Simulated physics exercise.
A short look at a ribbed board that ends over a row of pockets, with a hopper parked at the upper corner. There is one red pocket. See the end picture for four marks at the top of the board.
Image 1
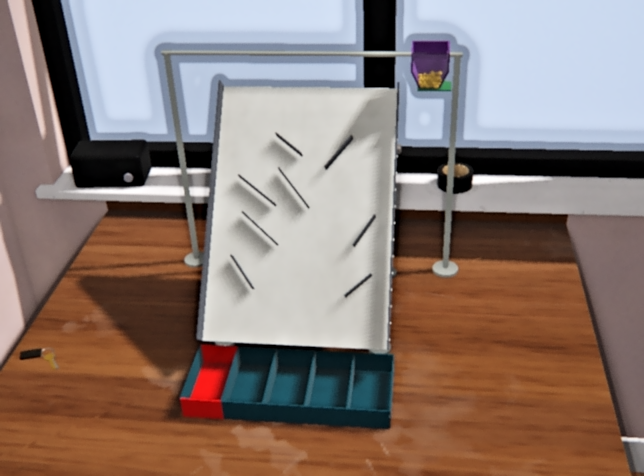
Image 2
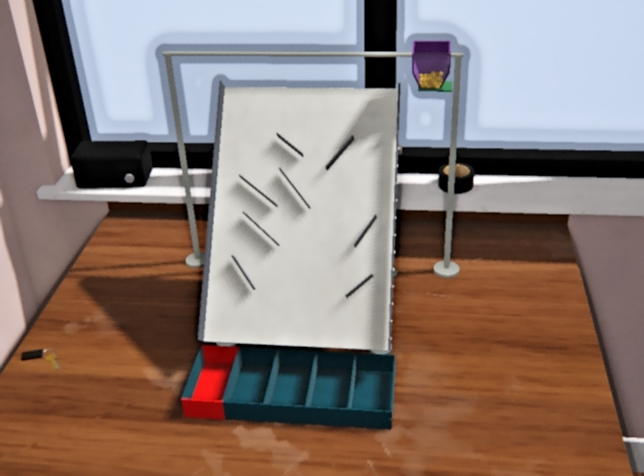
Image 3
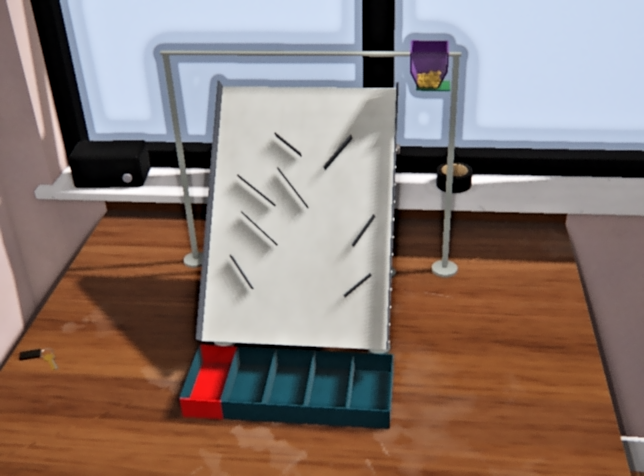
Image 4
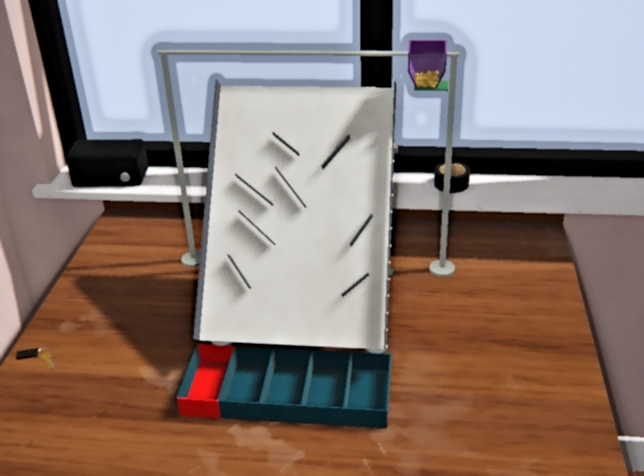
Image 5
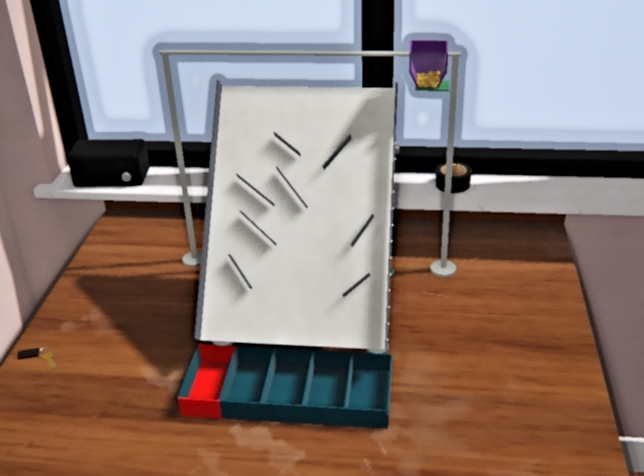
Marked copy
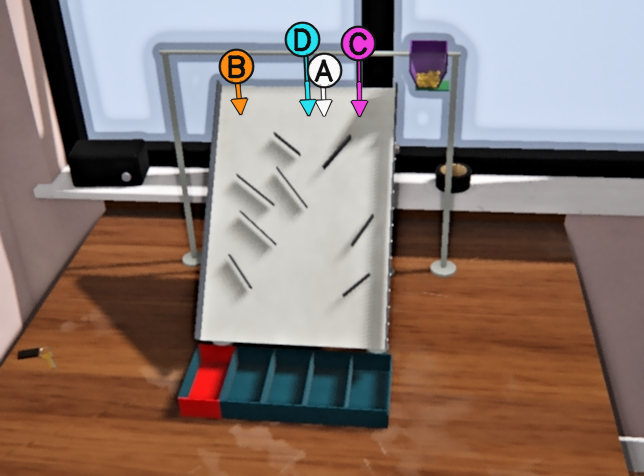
At the start, a pale ribbed board leans above a row of five pockets, the leftmost one red, on a wooden table, with a purple hopper of yellowish pieces at the upper right. The view shifts very slightly, while the hopper, its contents and the board show no movement through the end.
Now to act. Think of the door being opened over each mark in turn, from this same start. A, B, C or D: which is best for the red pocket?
B.
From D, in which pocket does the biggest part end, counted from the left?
It is the fourth one.
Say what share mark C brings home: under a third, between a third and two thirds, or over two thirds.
Mark C gives under a third.
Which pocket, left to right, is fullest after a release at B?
The first.
On the marked copy, mark A meets the board at (324, 110); mark B meets the board at (240, 108); mark C meets the board at (359, 110); mark D meets the board at (308, 109).
With A, not one piece in the red pocket, the larger part in other pockets, roughly a quarter outside the box.
With B, roughly a third in the red pocket, roughly a quarter in other pockets, roughly a third outside the box.
With C, not one piece in the red pocket, roughly two thirds in other pockets, roughly a third outside the box.
With D, not one piece in the red pocket, roughly a third in other pockets, roughly two thirds outside the box.
